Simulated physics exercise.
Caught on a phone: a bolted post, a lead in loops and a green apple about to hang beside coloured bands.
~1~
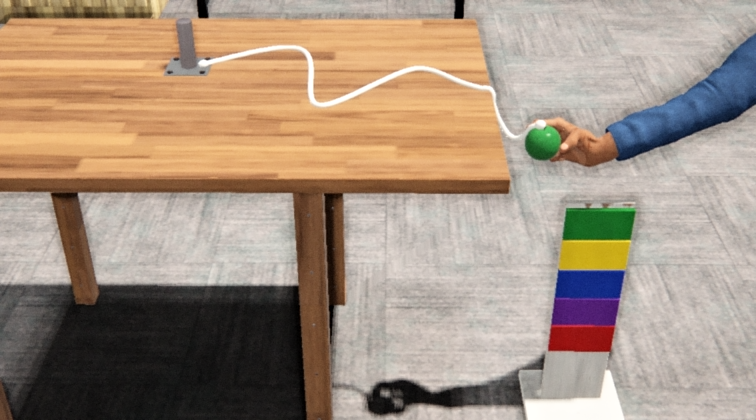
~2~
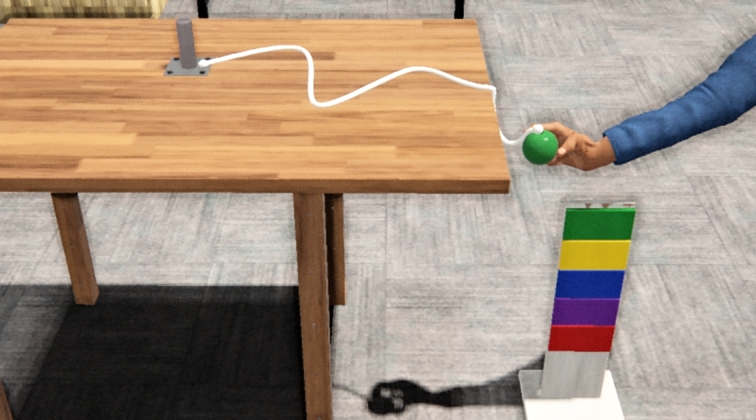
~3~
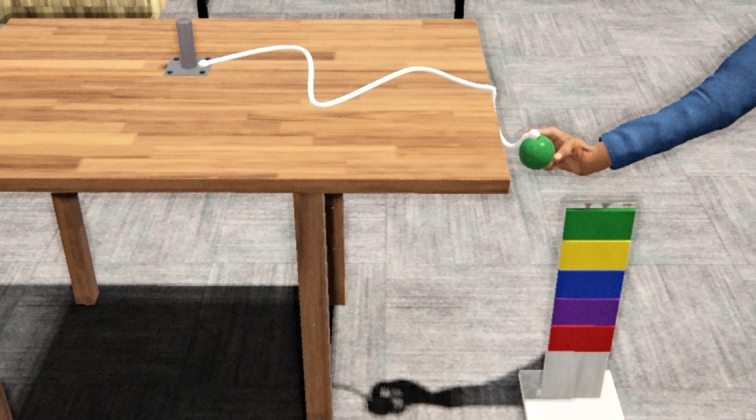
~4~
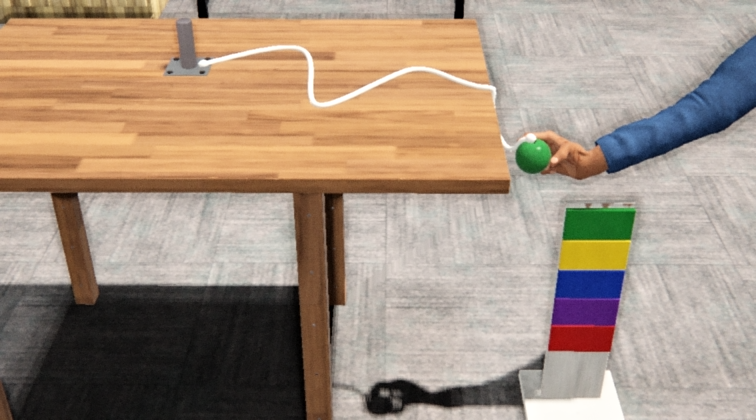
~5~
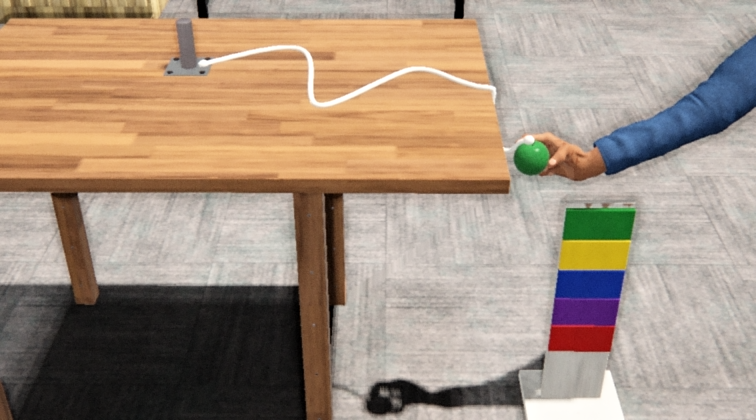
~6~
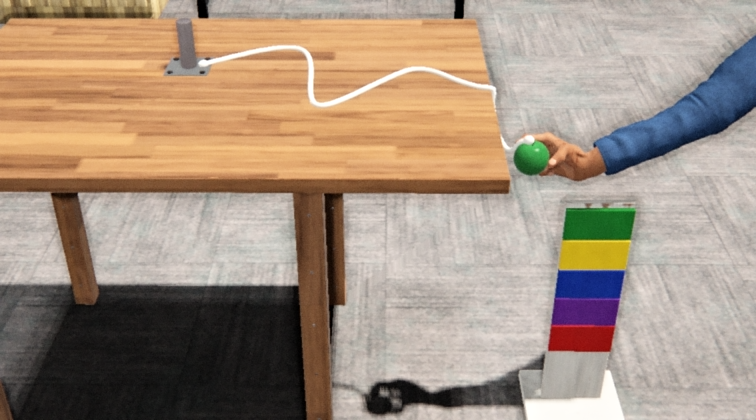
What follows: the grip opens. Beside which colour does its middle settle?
The lead holds its middle at red.
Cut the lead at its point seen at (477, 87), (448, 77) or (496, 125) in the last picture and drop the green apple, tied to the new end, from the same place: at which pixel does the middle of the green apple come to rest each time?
Try by try, around (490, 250), (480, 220) and (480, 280).
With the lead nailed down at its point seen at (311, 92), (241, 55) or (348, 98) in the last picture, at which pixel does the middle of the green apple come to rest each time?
Near (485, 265), (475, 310) and (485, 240).
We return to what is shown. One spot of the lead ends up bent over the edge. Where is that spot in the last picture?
That spot is around (357, 93).
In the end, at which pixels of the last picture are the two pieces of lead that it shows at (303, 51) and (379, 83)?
The first at (312, 75), the second at (489, 121).
A little later, apple near (484, 315); level with red.
Next, apple near (470, 314); level with red.
When it is over, apple near (472, 320); level with red. At red.
